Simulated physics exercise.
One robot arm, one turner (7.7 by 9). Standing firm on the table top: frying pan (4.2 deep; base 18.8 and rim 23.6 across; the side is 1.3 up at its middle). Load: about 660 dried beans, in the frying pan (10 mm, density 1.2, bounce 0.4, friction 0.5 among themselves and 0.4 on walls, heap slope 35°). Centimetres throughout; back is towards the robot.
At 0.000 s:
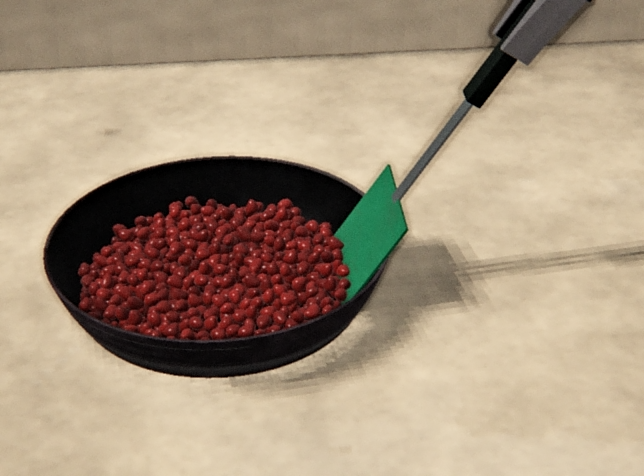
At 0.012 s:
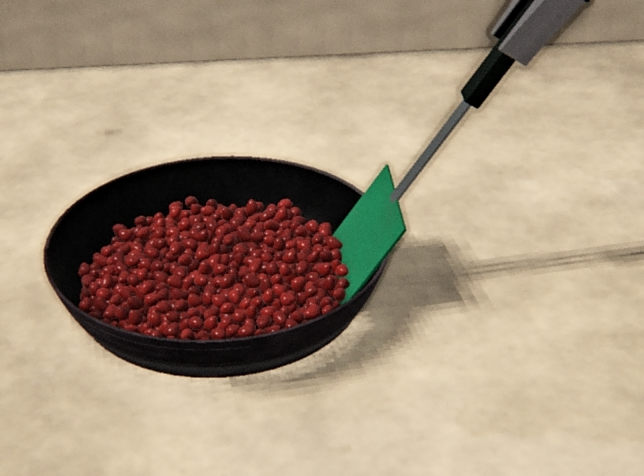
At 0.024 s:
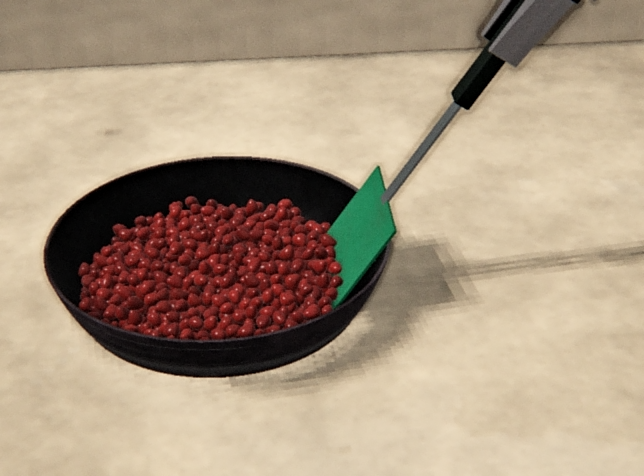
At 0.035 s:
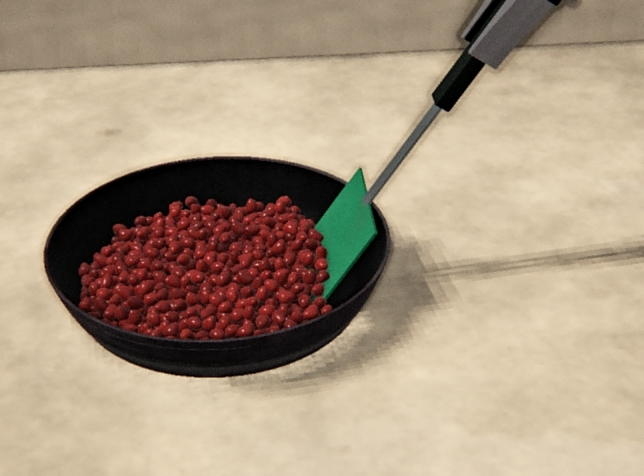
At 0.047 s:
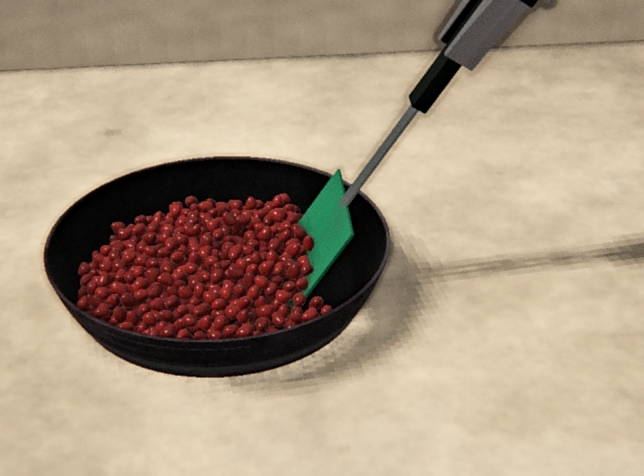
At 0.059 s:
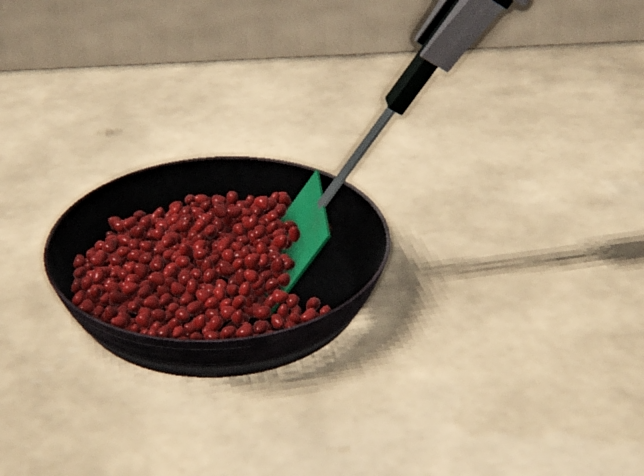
A robot arm slid a green turner leftward from the right side of a black frying pan, pushing the heaped red beans along and leaving a bare patch of pan behind the blade.
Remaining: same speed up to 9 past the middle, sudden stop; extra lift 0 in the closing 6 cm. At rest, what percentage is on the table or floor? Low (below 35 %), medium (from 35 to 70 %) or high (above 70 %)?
Answer: Medium; from 35 to 70 % of the dried beans finish on the table or floor.
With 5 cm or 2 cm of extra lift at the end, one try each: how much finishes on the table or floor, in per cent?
About 35 and 40 per cent.
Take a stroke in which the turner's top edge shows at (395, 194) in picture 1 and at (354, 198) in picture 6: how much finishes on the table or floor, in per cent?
About 35 per cent.
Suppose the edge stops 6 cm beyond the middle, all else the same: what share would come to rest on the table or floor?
Then about 20 per cent.
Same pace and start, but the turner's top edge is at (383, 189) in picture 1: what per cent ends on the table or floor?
Some 50 per cent.
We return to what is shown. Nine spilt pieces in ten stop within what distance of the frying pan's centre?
Some 35 cm.
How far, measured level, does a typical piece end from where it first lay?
Some 8 cm.
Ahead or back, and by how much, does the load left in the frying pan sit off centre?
Some 3.0 cm ahead.
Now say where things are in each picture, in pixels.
The first frame shows turner top edge at (398, 195), sloping 56°; upper third of the load around (227, 266), from x 85 to 345, top at y 200; 658 in the frying pan.
The second frame shows turner top edge at (396, 196), sloping 56°; upper third of the load around (228, 267), from x 85 to 345, top at y 200.
The third frame shows turner top edge at (387, 197), sloping 56°; upper third of the load around (228, 266), from x 85 to 335, top at y 200.
The fourth frame shows turner top edge at (368, 199), sloping 56°; upper third of the load around (236, 261), from x 85 to 335, top at y 200.
The fifth frame shows turner top edge at (346, 200), sloping 56°; upper third of the load around (229, 256), from x 85 to 335, top at y 200.
The sixth frame shows turner top edge at (323, 202), sloping 56°; upper third of the load around (224, 252), from x 75 to 335, top at y 200; 658 in the frying pan.
After 0.09 s, sloping 56°, highest piece 7 above the table; 658 in the frying pan.
After 0.12 s, sloping 56°, highest piece 8 above the table; 658 in the frying pan.
After 0.33 s, sloping 56°, highest piece 19 above the table; 370 in the frying pan, 122 on the table or floor, 166 on the blade or in flight.
After 1.38 s, sloping 56°, highest piece 5 above the table; 370 in the frying pan, 288 on the table or floor.
At rest, 370 in the frying pan, 288 on the table or floor. That is 44 % on the table or floor.
